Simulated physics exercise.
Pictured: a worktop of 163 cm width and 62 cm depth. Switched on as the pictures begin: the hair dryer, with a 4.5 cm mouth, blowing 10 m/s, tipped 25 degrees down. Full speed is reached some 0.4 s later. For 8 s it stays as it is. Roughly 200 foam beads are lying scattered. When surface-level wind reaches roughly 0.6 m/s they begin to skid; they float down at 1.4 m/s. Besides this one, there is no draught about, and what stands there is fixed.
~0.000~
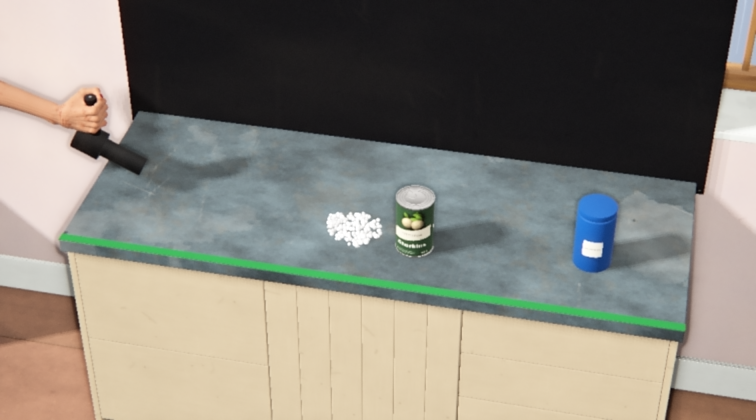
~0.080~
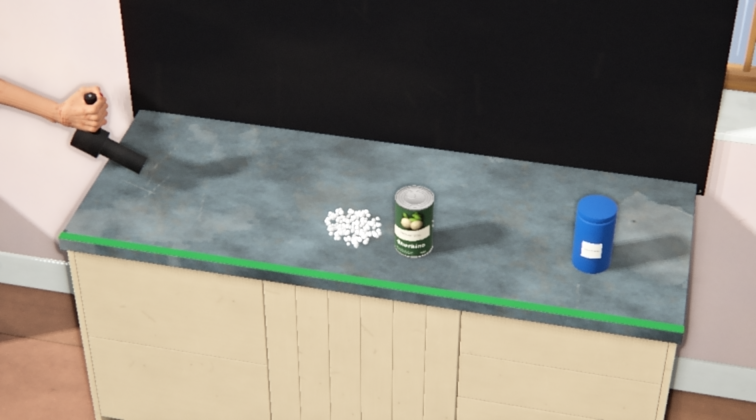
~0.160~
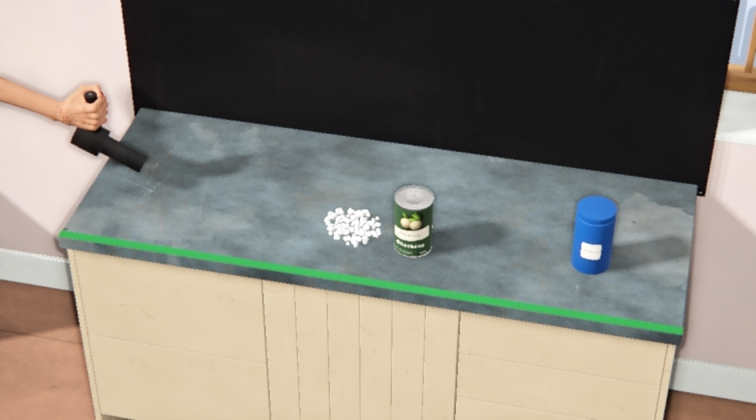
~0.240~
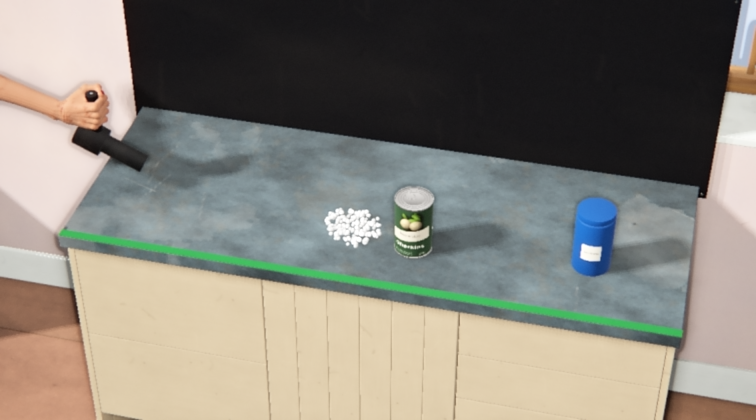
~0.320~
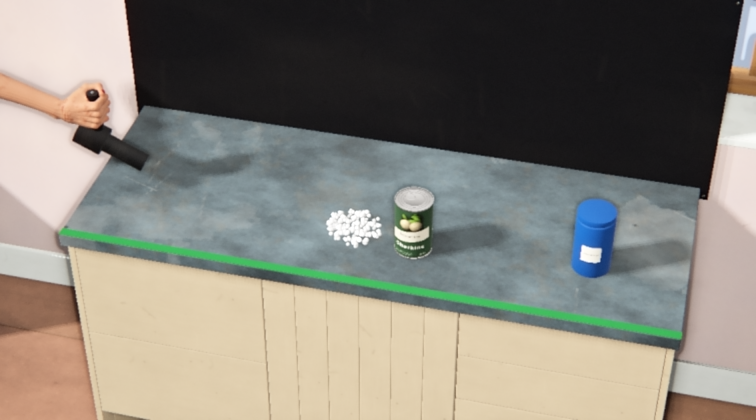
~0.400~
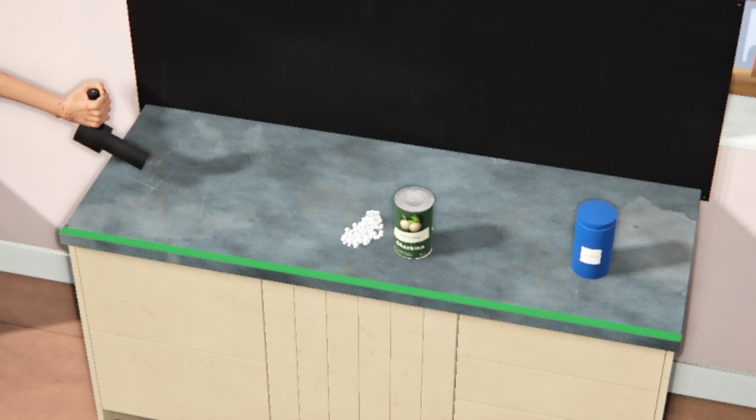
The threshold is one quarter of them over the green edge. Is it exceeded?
I'd bet the limit of a quarter at that edge is broken.
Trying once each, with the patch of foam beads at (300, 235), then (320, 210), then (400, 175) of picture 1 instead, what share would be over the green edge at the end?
In that order: 90 %, 4 %, 0 %.
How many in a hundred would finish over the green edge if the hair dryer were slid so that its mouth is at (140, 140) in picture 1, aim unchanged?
The share would be near 70 %.
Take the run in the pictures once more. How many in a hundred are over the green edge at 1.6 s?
I'd say near 40 per cent by then.
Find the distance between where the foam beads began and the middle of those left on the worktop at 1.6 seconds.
Centre offset: Approx. 55 cm.
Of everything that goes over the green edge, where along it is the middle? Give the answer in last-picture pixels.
Roughly at pixel (479, 306).
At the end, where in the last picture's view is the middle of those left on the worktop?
The middle lands close to (544, 270) in pixels.
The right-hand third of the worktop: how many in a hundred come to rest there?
I'd estimate around 25 per cent.
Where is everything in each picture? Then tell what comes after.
In the first picture, the middle of the foam beads is near (354, 227), none has stirred yet and the mouth of the hair dryer is at (144, 167).
In the second picture, the middle of the foam beads is near (353, 226), none has stirred yet and the green edge is centred on (359, 284).
In the third picture, the middle of the foam beads is near (353, 225), none has stirred yet, the top of a tin is at (414, 198) and the top of a jar is at (597, 208).
In the fourth picture, the middle of the foam beads is near (353, 226) and none has stirred yet.
In the fifth picture, the middle of the foam beads is near (353, 226) and none has stirred yet.
In the sixth picture, the middle of the foam beads is near (365, 232), the farthest in sight from the hair dryer is at (381, 235) and about 60 % have left their places.
After 1.6 s, 30 % are on the move or not yet settled, 38 % are over the green edge; the middle of those still in play is near (549, 275).
After 2.6 s, 27 % are on the move or not yet settled, 40 % are over the green edge; the middle of those still in play is near (549, 275).
After 4.4 s, 24 % are on the move or not yet settled, 42 % are over the green edge; the middle of those still in play is near (549, 275).
After 8.0 s, at the end, 44 % are over the green edge; the middle of those still in play is near (544, 270).
